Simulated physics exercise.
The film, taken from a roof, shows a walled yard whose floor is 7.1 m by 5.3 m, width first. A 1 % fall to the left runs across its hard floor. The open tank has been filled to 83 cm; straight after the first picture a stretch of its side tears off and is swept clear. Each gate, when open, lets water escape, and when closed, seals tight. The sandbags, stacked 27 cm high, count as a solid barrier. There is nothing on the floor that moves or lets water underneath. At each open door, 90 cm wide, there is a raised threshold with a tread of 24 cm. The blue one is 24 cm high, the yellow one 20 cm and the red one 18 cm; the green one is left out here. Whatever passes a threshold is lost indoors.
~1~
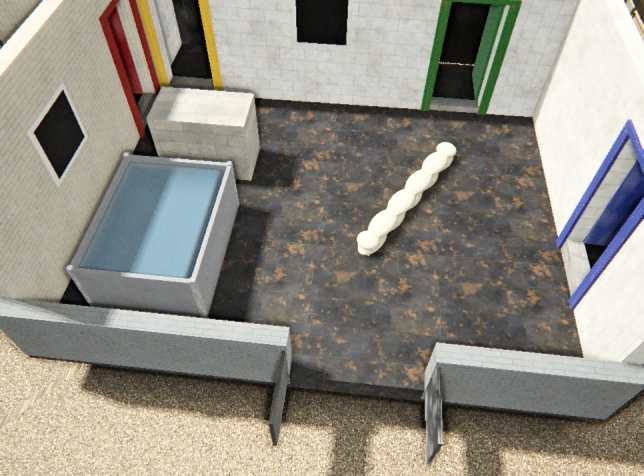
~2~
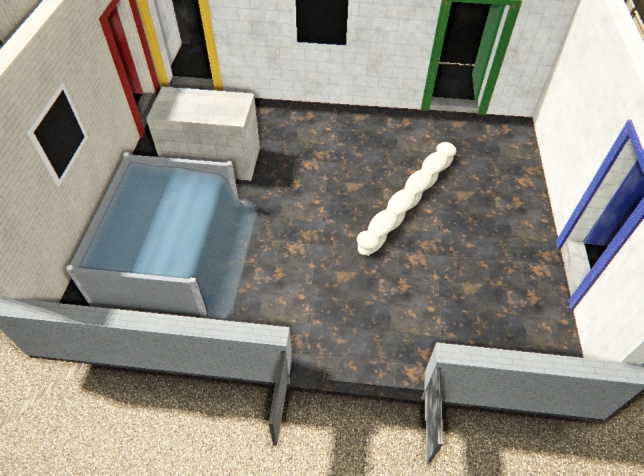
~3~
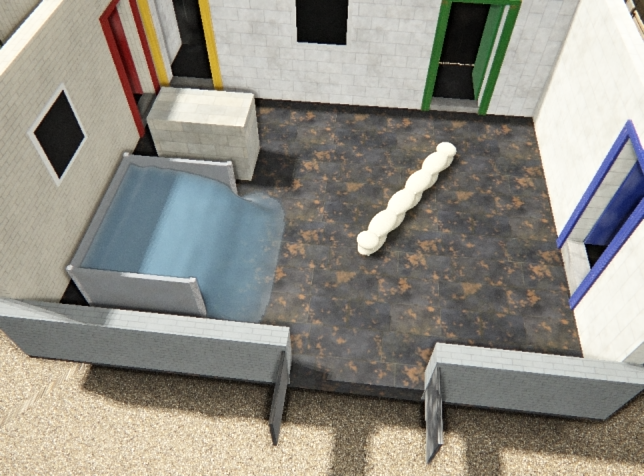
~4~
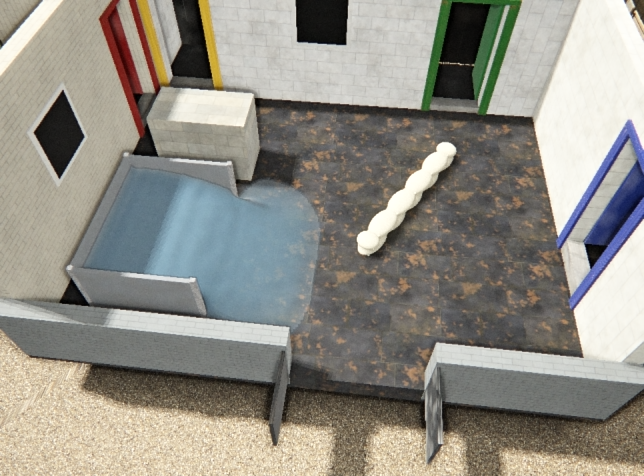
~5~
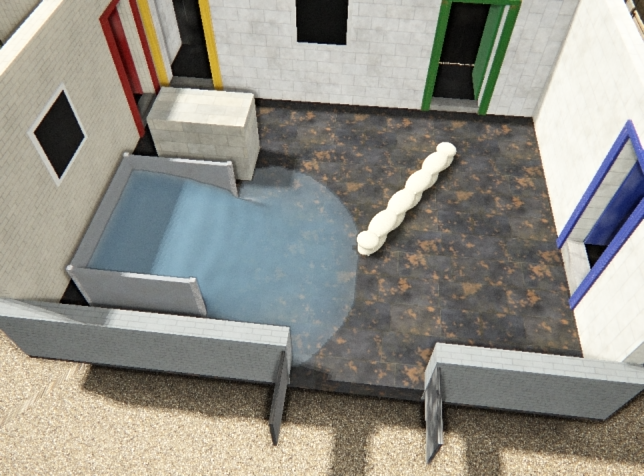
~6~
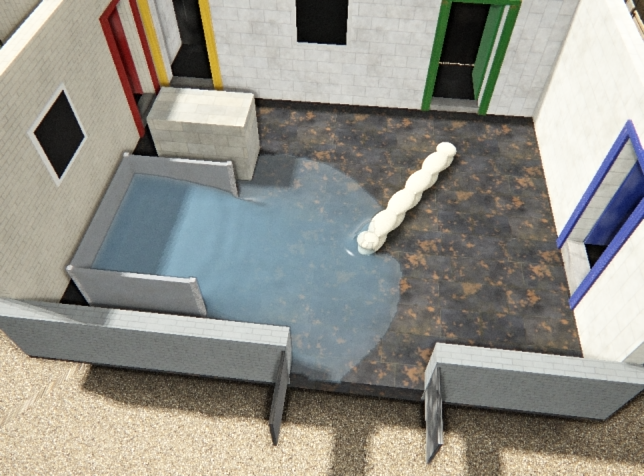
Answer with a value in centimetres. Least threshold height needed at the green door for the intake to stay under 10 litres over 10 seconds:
22 cm or so.
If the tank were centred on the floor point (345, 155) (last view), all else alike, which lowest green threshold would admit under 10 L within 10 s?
A height near 39 cm.
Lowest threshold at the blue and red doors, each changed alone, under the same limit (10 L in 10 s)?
About 18 cm at blue and about 12.5 cm at red.
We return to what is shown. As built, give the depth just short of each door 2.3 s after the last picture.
At the blue door the depth is 19 cm, at green 16 cm, at yellow 0 cm and at red 0 cm.
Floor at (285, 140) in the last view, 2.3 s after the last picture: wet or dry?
At that moment it's not yet touched.
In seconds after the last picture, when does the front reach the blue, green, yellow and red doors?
Door blue: 0.6 seconds; door green: 1.0 seconds; door yellow: 3.8 seconds; door red: 4.0 seconds.
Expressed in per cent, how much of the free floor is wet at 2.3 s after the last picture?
I'd estimate about 65 percent.
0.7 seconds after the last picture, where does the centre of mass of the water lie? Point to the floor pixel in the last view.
Centre estimate: (274, 259) px, approximately.
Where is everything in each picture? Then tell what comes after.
The first picture shows still water, 83 cm deep, in the open tank at (158, 216); the green door at (465, 65) is dry.
In the second picture, the front is at (229, 303), 0.3 m from the gap at (218, 246); 0.5 m2 of floor is wet, 83 cm left at the back.
In the third picture, water pours out at (218, 247) and has run 0.8 m, to (264, 302); about 13 cm deep outside, 76 cm at the back.
In the fourth picture, water pours out at (218, 249) and has run 1.3 m, to (302, 310); about 12 cm deep outside, 71 cm at the back.
In the fifth picture, the gap is at (218, 249), the front 1.9 m out at (346, 306); the back of the open tank holds 68 cm.
In the sixth picture, water pours out at (218, 249) and has run 2.6 m, to (394, 300); about 8 cm deep outside, 61 cm at the back; the green door at (465, 65), 5.2 m from the gap, is still 2.7 m from the nearest water.
Then, 0.7 s after the last picture water covers 50 % of the floor, deepest (39 cm) near (365, 233); it has not reached the green door.
Then, 2.3 s after the last picture water covers 65 % of the floor, deepest (30 cm) near (526, 382); 16 cm at the green door, 36 litres in over its 12 cm threshold.
Then, 9.3 s after the last picture water covers 95 % of the floor, deepest (15 cm) near (210, 141); 5 cm at the green door, 84 litres in over its 12 cm threshold.
At the green door as built, the water peaked near 21 cm, 4.3 s after the last picture.
With a threshold of 19.5 cm, 17 litres would have come in within the 10 s; with 27 cm, 1 litre. So under 10 litres takes about 22 cm.
